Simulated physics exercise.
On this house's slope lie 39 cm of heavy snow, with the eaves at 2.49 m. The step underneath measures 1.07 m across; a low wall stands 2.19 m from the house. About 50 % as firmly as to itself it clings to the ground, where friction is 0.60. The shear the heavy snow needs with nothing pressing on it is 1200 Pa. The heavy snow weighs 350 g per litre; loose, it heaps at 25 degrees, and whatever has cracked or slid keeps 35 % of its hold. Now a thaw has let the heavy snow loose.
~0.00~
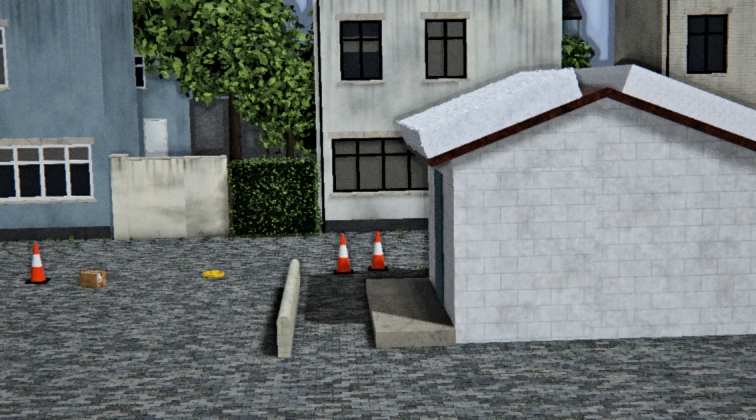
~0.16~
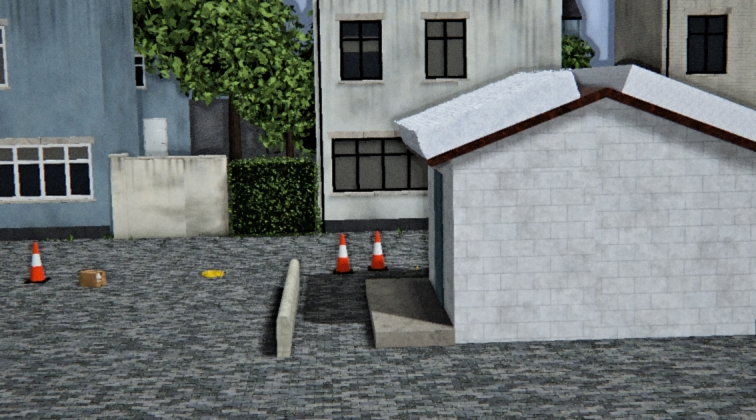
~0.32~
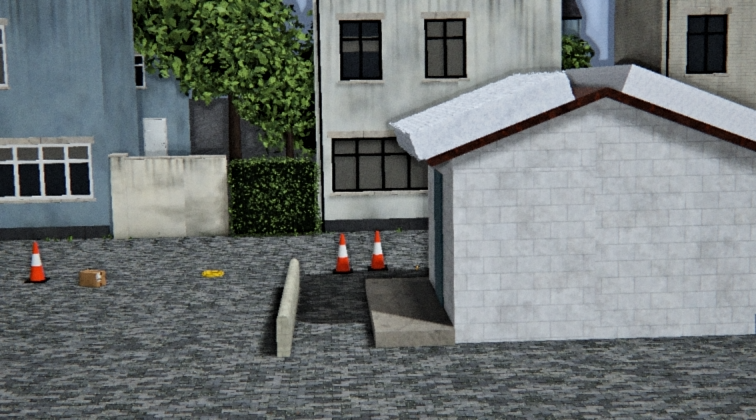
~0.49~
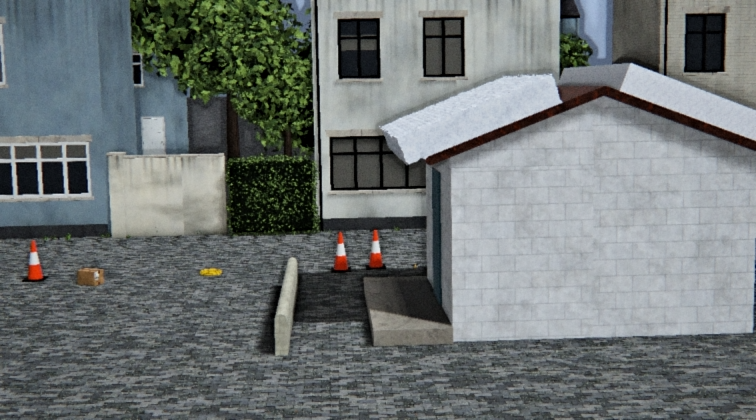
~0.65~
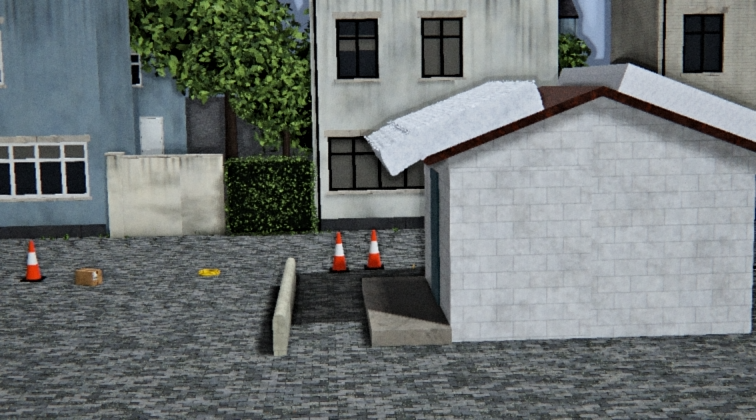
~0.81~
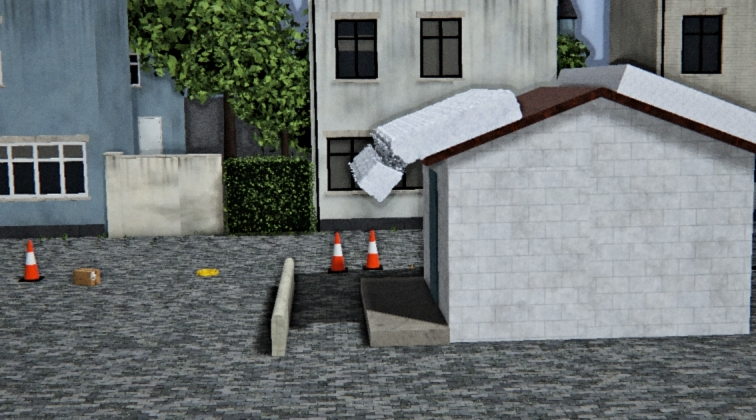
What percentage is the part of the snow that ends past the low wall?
Roughly 22 per cent.
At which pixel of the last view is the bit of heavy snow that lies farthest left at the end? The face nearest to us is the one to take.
Position: Approx. (162, 348).
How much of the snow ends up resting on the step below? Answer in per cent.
Around 0 per cent.
After 1.20 s, 54 % is still on the roof and 0 % is past the low wall.
After 1.67 s, none is still on the roof and 0 % is past the low wall.
After 2.13 s, none is still on the roof and 22 % is past the low wall.
After 2.60 s, none is still on the roof and 22 % is past the low wall.
After 2.70 s, at the end, none is still on the roof and 22 % is past the low wall.
